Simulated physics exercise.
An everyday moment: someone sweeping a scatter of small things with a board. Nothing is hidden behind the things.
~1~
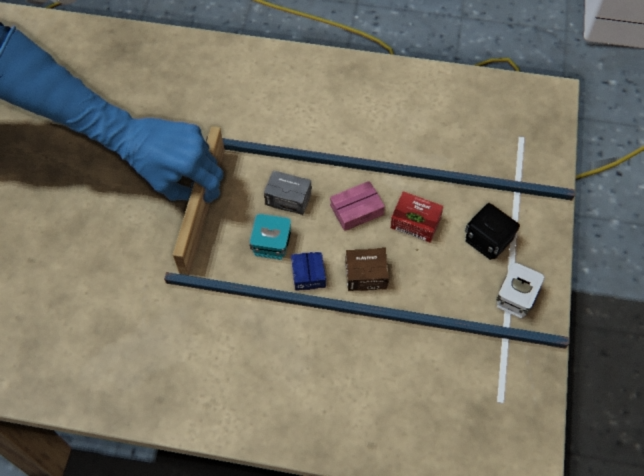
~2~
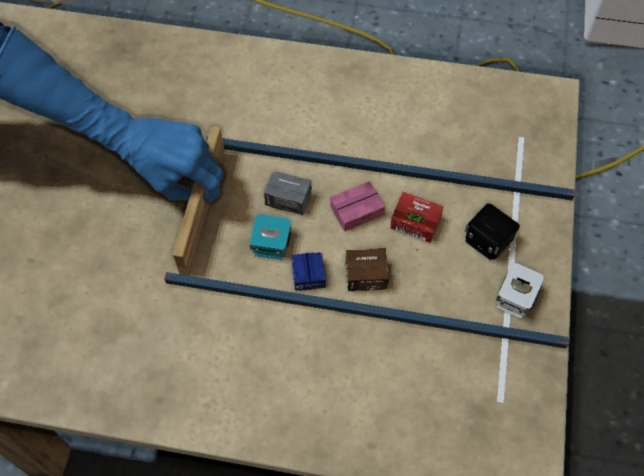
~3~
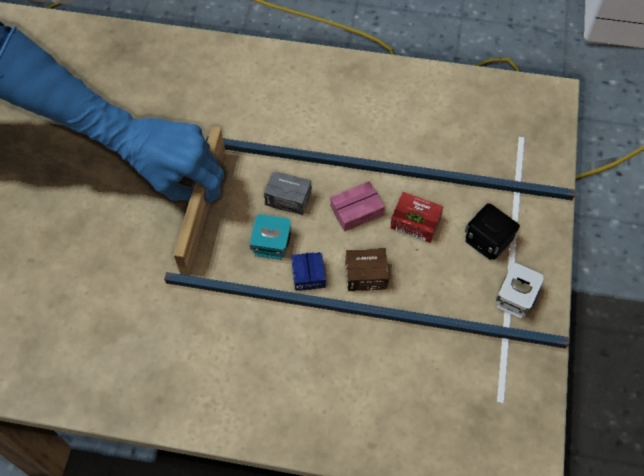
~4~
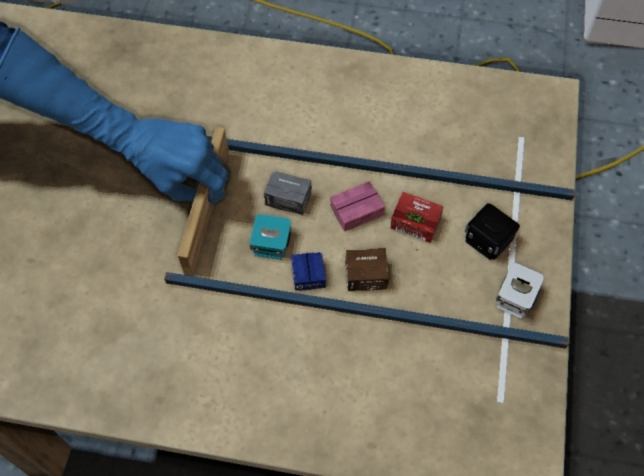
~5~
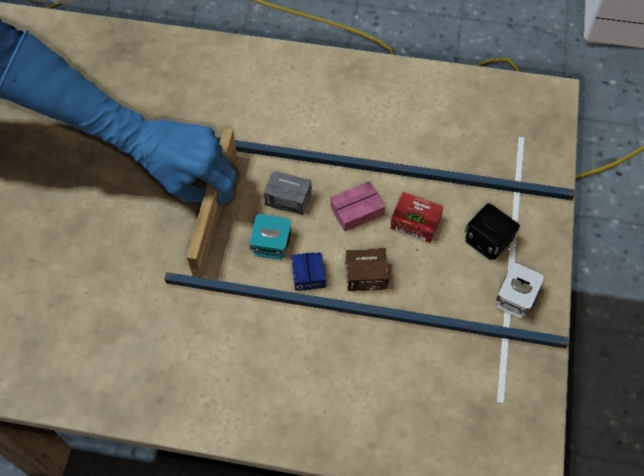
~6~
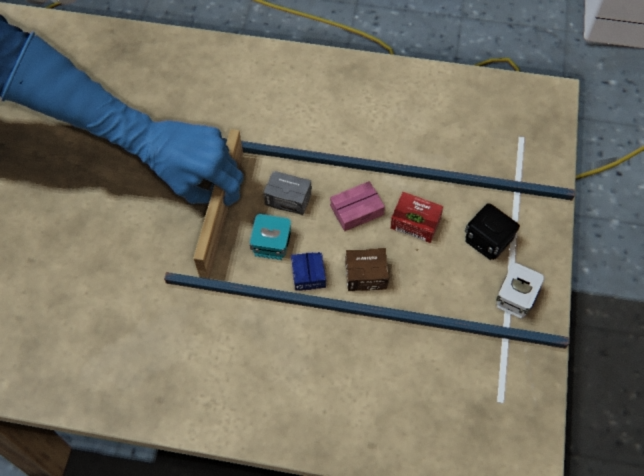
At first, a blue-gloved hand holds a wooden board upright at the left end of two dark rails, with eight small boxes and cases scattered to its right. Then the hand slides the board slightly rightward, closer to the grey and turquoise ones, while all the small items stay still.
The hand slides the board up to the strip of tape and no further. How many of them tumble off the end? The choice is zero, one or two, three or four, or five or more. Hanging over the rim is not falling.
In the end the number that fall off is three or four.
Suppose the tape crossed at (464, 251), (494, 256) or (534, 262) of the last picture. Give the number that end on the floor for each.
In that order 1, 2 and 5.
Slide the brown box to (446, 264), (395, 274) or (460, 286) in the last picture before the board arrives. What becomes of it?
In that order, it remains up; survives; remains up.
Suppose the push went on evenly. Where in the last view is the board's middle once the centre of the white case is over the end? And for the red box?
About (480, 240), and (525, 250) for the other.
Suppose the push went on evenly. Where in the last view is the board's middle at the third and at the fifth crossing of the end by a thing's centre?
About (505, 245), then (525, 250).
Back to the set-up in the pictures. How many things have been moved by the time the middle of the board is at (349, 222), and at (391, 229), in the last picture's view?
First 7, then 7.
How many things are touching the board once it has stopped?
It touches 3.
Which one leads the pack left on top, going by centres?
That is the brown box.
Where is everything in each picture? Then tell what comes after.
In the first picture, white case (519, 291); black case (491, 232); red box (417, 217); board (200, 200); tape (512, 258).
In the second picture, black case (491, 232); pink box (357, 206).
In the third picture, red box (417, 217); brown box (367, 270).
In the fourth picture, white case (519, 291); turquoise case (271, 237).
In the fifth picture, black case (491, 232); grey box (288, 193).
In the sixth picture, white case (519, 291); black case (491, 232); red box (417, 217); board (220, 203); tape (512, 258).
A little later, none off yet; white case at rest near (519, 291); black case at rest near (494, 233); red box shifted about its own width near (449, 223).
When it is over, the number that fall off is three or four; down, pink box, black case and white case.
